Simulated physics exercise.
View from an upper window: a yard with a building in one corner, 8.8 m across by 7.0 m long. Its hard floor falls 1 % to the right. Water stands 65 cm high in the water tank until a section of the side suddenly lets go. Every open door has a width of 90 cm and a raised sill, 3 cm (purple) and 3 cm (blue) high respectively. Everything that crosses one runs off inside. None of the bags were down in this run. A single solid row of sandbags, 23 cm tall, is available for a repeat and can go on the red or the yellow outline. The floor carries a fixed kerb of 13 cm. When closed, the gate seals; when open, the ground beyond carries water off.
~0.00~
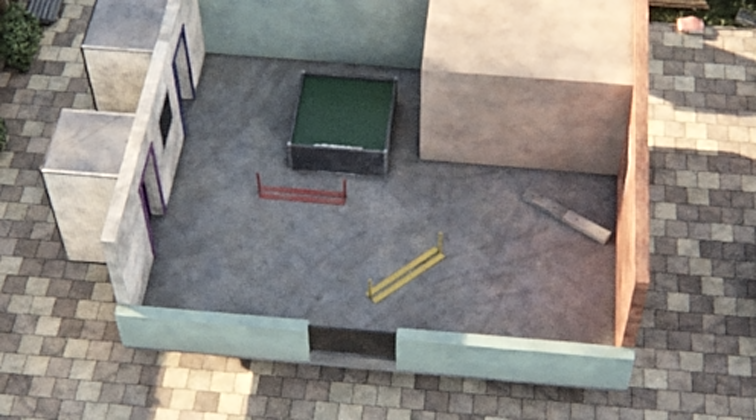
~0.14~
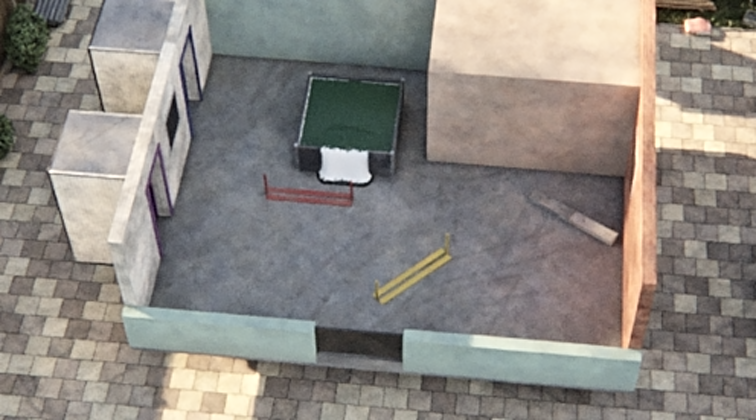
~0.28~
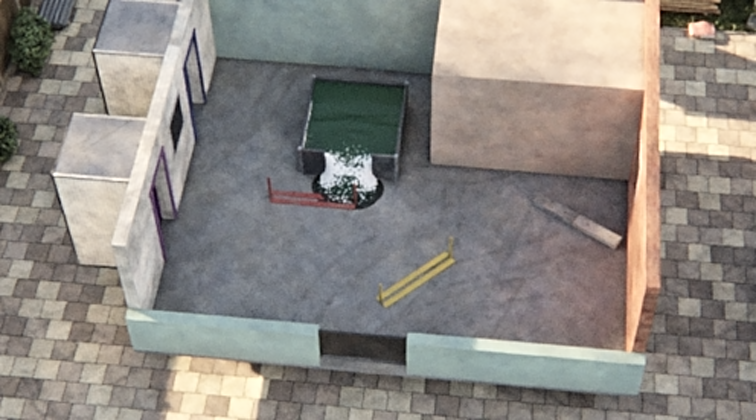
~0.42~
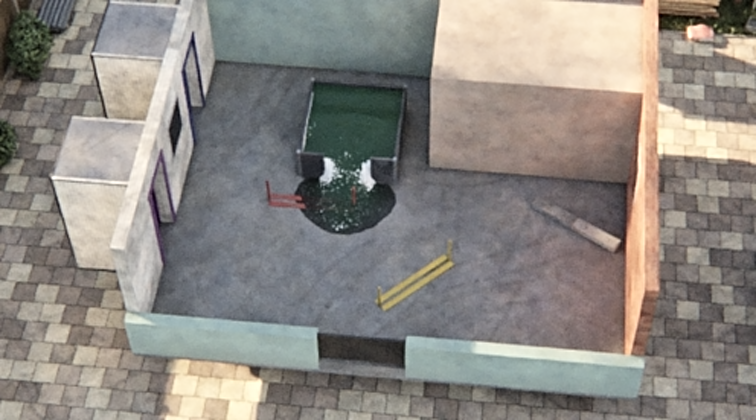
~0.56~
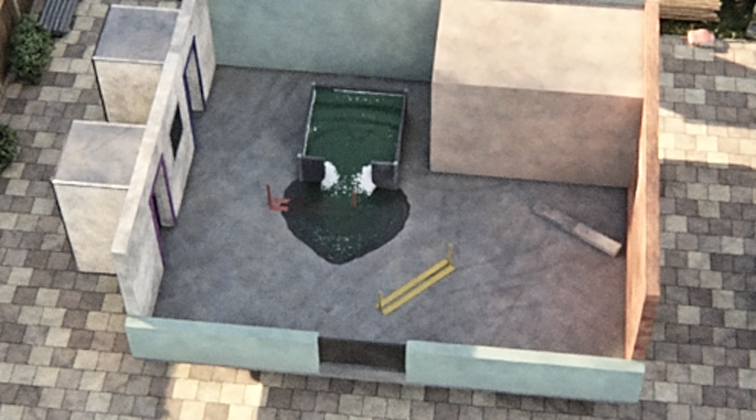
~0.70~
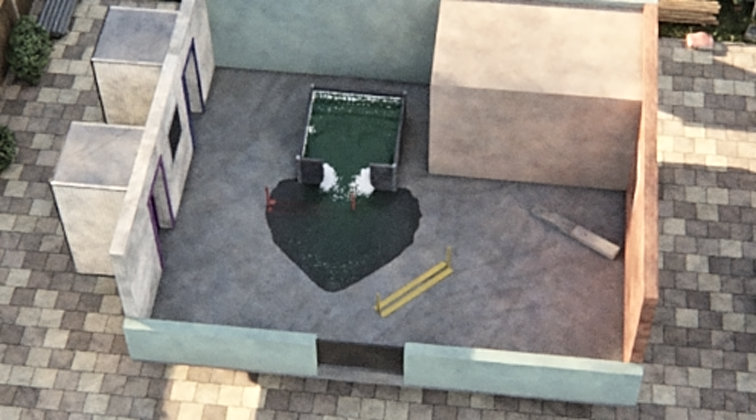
Dark green water bursts from the front of a tank and spreads across the yard floor.
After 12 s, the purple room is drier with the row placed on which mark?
With it on the red one.
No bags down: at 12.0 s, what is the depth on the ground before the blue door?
I'd put it at around 1.5 centimetres deep.
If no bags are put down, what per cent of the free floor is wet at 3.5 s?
Roughly 45 per cent of the floor is wet.
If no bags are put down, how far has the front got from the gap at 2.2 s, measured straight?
5.0 m.
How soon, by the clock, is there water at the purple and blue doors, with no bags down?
Times - purple 2.6 s, blue 6.5 s.
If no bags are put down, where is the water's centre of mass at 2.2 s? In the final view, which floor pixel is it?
The water's centre sits about at (346, 206).
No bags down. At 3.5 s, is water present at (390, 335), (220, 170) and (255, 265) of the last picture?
In turn: Under water, dry, under water.
After 1.4 s water covers 25 % of the floor and is deepest (36 cm) near (347, 190) in the run without bags; in at the purple door, 0 L with no bags, 0 L with the row on red, 0 L on yellow.
After 2.2 s water covers 40 % of the floor and is deepest (26 cm) near (347, 190) in the run without bags; in at the purple door, 0 L with no bags, 0 L with the row on red, 0 L on yellow.
After 3.5 s water covers 45 % of the floor and is deepest (22 cm) near (347, 190) in the run without bags; in at the purple door, 1 L with no bags, 0 L with the row on red, 0 L on yellow.
After 7.0 s water covers 70 % of the floor and is deepest (14 cm) near (616, 385) in the run without bags; in at the purple door, 10 L with no bags, 1 L with the row on red, 19 L on yellow.
After 12.0 s water covers 95 % of the floor and is deepest (12 cm) near (616, 385) in the run without bags; in at the purple door, 12 L with no bags, 1 L with the row on red, 24 L on yellow.
